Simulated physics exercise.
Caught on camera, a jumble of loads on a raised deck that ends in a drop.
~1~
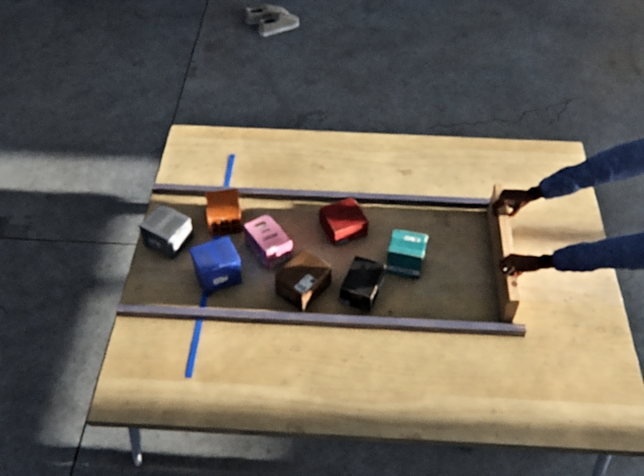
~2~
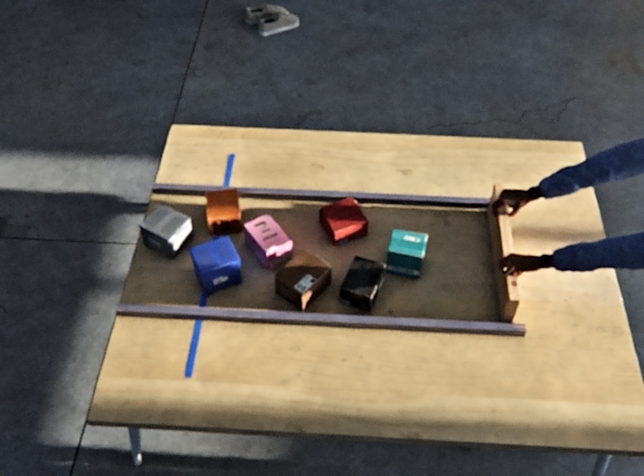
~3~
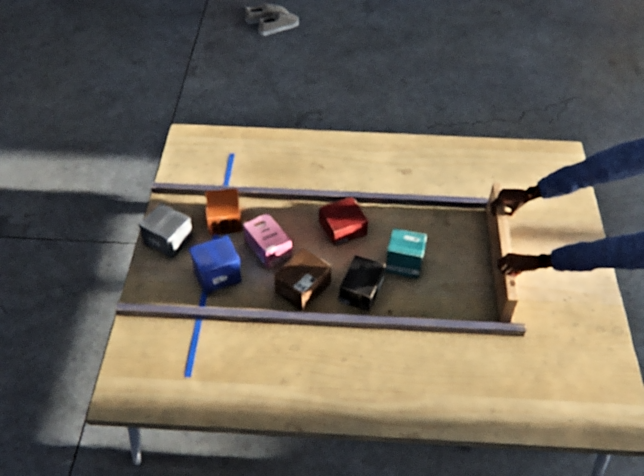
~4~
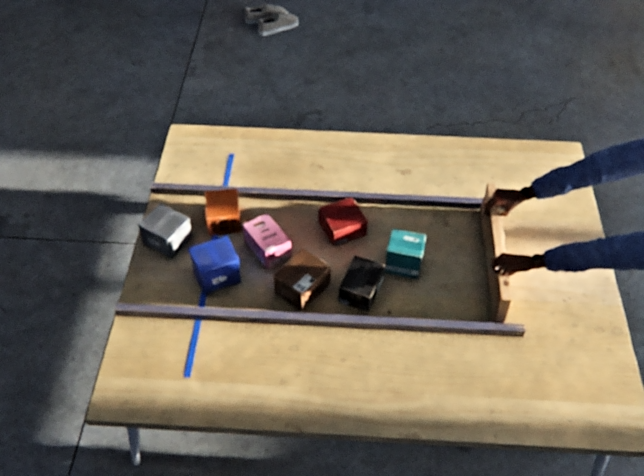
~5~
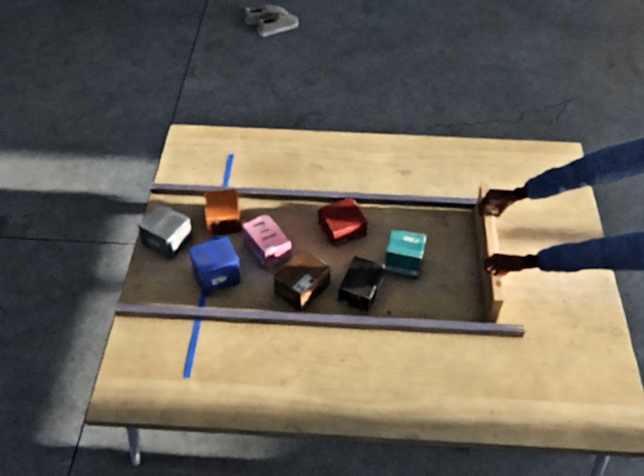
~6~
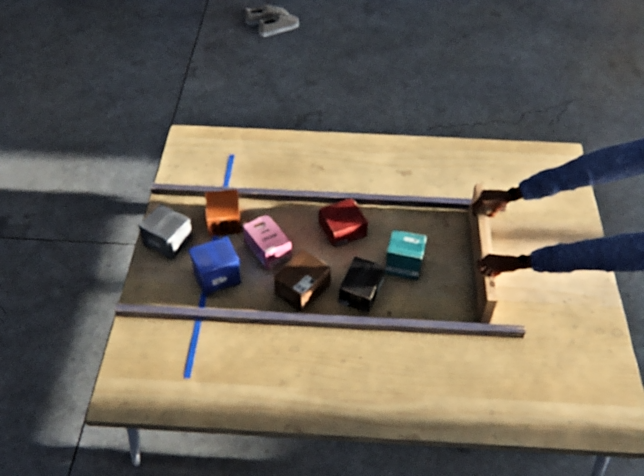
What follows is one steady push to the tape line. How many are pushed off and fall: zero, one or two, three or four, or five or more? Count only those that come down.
The number that fall off is one or two.
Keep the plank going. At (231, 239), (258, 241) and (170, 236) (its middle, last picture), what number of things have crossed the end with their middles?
The counts: 0, 0 and 5.
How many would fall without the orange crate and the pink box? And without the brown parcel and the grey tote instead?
1 in the first case, 0 in the second.
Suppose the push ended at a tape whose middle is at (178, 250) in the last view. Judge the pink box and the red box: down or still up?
The pink box drops off, the red box survives.
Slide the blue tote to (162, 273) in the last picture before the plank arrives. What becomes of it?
The blue tote tumbles off.
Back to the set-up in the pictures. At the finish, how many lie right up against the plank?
In contact: 3.
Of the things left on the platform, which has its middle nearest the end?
Foremost is the orange crate.
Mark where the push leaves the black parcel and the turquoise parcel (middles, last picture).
About (188, 283), and the other about (193, 246).
Soon after, none off yet; grey tote at rest near (166, 232); orange crate at rest near (223, 213); blue tote at rest near (216, 267).
After that, none off yet; grey tote at rest near (166, 232); orange crate moving near (222, 212); blue tote displaced a little near (204, 265).
In the end, the number that fall off is one or two; gone, blue tote and grey tote.
